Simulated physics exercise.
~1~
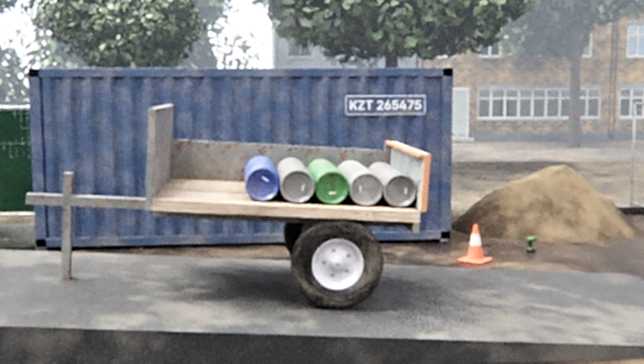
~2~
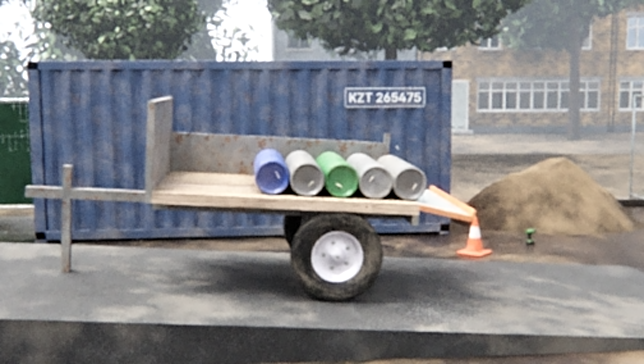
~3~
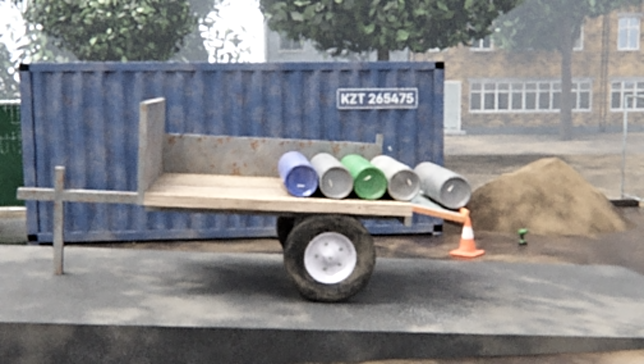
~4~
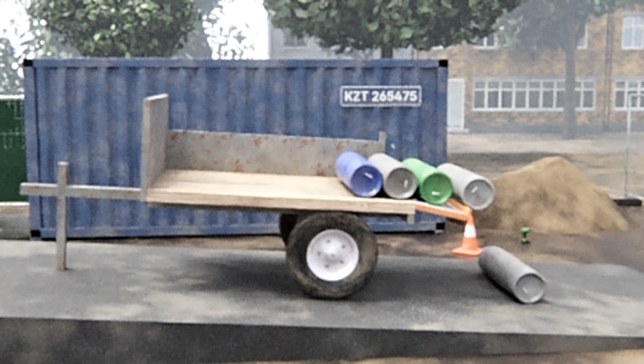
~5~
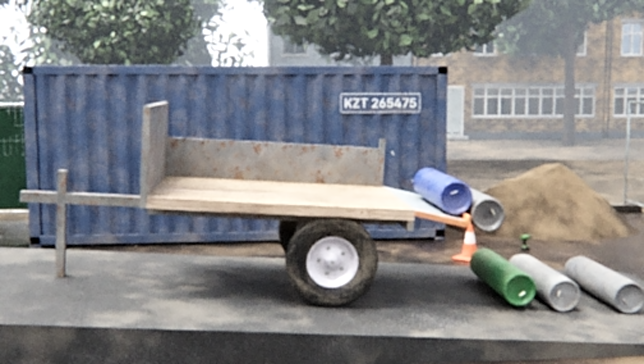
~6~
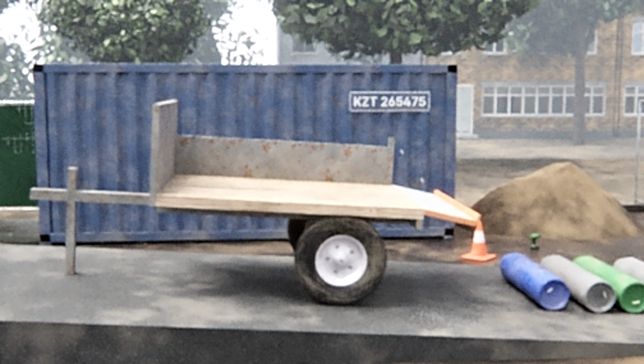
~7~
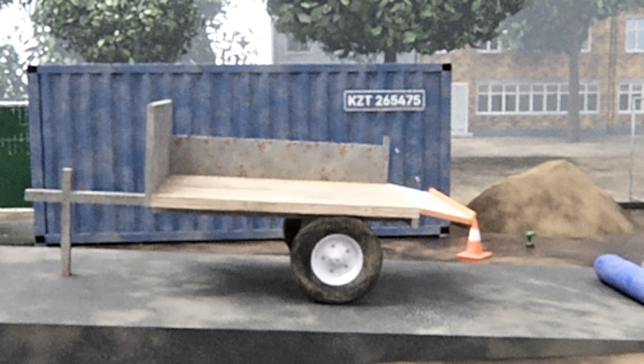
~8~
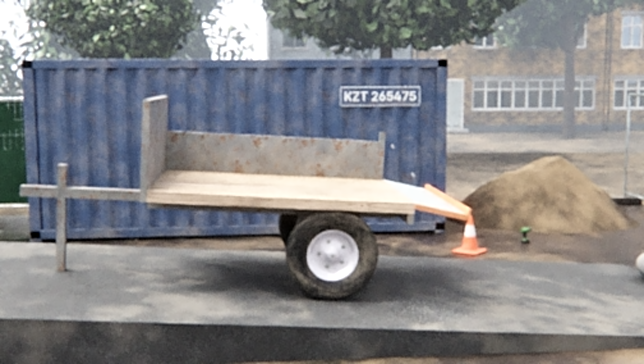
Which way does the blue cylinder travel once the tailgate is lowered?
The blue cylinder rolls to the right, along the bed and off over the lowered tailgate.
